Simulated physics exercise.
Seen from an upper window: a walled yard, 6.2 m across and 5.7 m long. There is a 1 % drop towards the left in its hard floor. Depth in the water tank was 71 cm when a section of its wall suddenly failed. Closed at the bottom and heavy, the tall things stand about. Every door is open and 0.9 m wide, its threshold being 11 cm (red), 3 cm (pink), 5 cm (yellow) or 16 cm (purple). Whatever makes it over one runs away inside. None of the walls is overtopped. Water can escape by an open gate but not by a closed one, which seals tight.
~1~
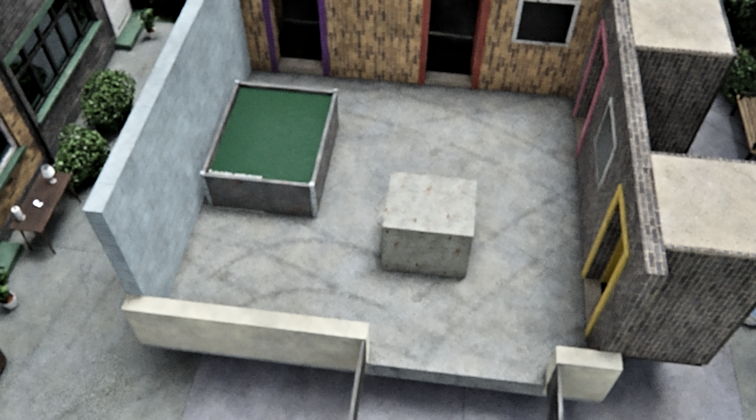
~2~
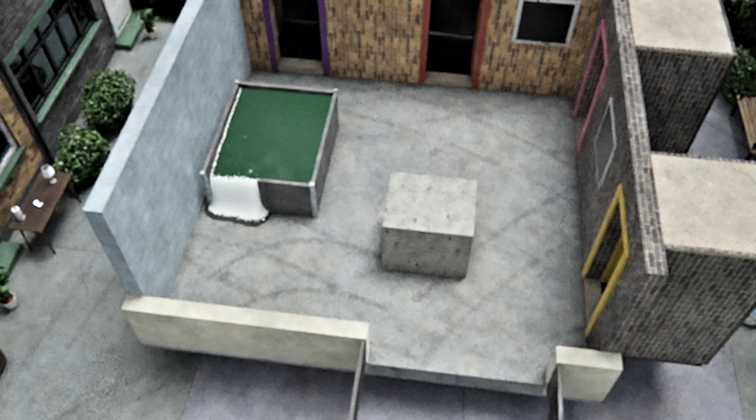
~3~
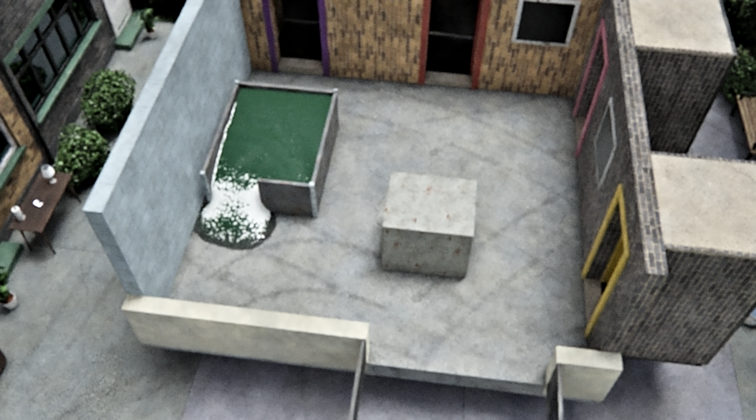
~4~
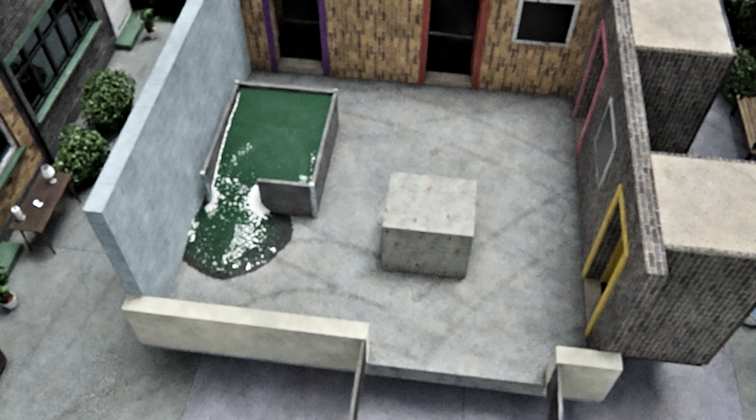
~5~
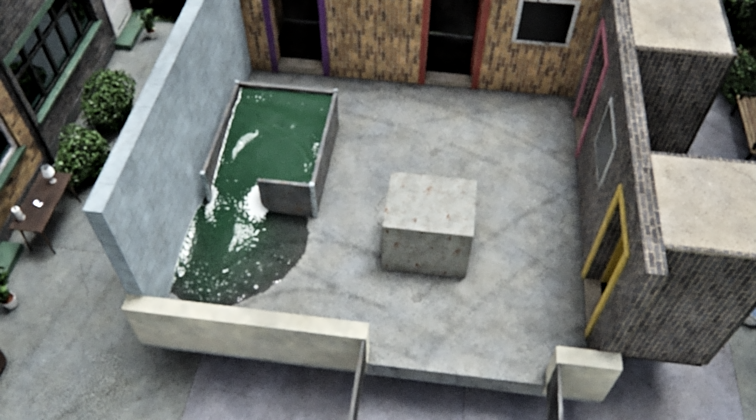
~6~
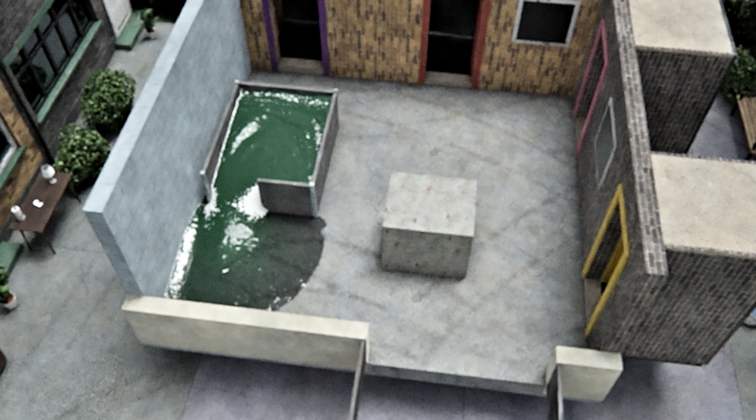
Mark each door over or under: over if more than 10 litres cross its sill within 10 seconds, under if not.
Marks: Red door: Under; pink door: Under; yellow door: Over; purple door: Under.
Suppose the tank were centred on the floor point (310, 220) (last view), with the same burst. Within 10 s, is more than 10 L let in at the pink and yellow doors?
For the pink door, the amount is too high; for the yellow door, the amount is too high.
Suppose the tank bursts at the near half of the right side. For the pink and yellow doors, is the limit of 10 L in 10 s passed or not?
Pink: Exceeding the limit; yellow: Within the limit.
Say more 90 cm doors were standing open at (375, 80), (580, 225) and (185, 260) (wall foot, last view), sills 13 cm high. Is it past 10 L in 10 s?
Well, the first is on the low side, the second is on the low side, and the third is on the high side.
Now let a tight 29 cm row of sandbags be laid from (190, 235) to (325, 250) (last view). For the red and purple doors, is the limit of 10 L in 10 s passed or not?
At the red door the limit is not reached, and at the purple door it is not reached.
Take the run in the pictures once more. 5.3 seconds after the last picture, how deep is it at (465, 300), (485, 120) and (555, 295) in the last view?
Taking the spots in order: 9 cm, 0 cm, 10 cm.
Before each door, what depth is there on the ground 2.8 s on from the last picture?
You'd get red at 0 cm, pink at 0 cm, yellow at 11 cm, and purple at 0 cm.
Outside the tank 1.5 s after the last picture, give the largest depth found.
Max around 46 cm.
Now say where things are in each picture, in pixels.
Still water, 71 cm deep, in the water tank at (273, 134), in the first frame.
The front is at (264, 218), 0.5 m from the gap at (237, 198); 0.2 m2 of floor is under water; 71 cm left at the back of the water tank, in the second frame.
The front is at (241, 246), 0.8 m from the gap at (237, 198); 0.7 m2 of floor is under water; 71 cm left at the back of the water tank, in the third frame.
Water pours out at (237, 199) and has run 1.3 m, to (228, 274); typically 9 cm deep outside, 71 cm at the water tank's back, in the fourth frame.
The front is at (198, 305), 1.9 m from the gap at (237, 199); 2.7 m2 of floor is under water; 70 cm left at the back of the water tank, in the fifth frame.
Water pours out at (237, 198) and has run 2.4 m, to a hidden place; typically 6 cm deep outside, 63 cm at the water tank's back, in the sixth frame.
Then, 0.7 s after the last picture water covers 15 % of the floor and is deepest (56 cm) near (187, 315); red door not reached, pink door not reached, yellow door not reached, purple door not reached.
Then, 1.5 s after the last picture water covers 20 % of the floor and is deepest (46 cm) near (171, 324); red door not reached, pink door not reached, yellow door not reached, purple door not reached.
Then, 2.8 s after the last picture water covers 45 % of the floor and is deepest (28 cm) near (219, 330); red door not reached, pink door not reached, yellow door 11 cm at the sill, 16 L in, purple door not reached.
Then, 5.3 s after the last picture water covers 70 % of the floor and is deepest (19 cm) near (580, 350); red door 2 cm at the sill, 0 L in, pink door 1 cm at the sill, 0 L in, yellow door 15 cm at the sill, 193 L in, purple door 2 cm at the sill, 0 L in.
Then, 9.3 s after the last picture water covers 95 % of the floor and is deepest (12 cm) near (251, 73); red door 7 cm at the sill, 0 L in, pink door 2 cm at the sill, 0 L in, yellow door 7 cm at the sill, 277 L in, purple door 8 cm at the sill, 0 L in.
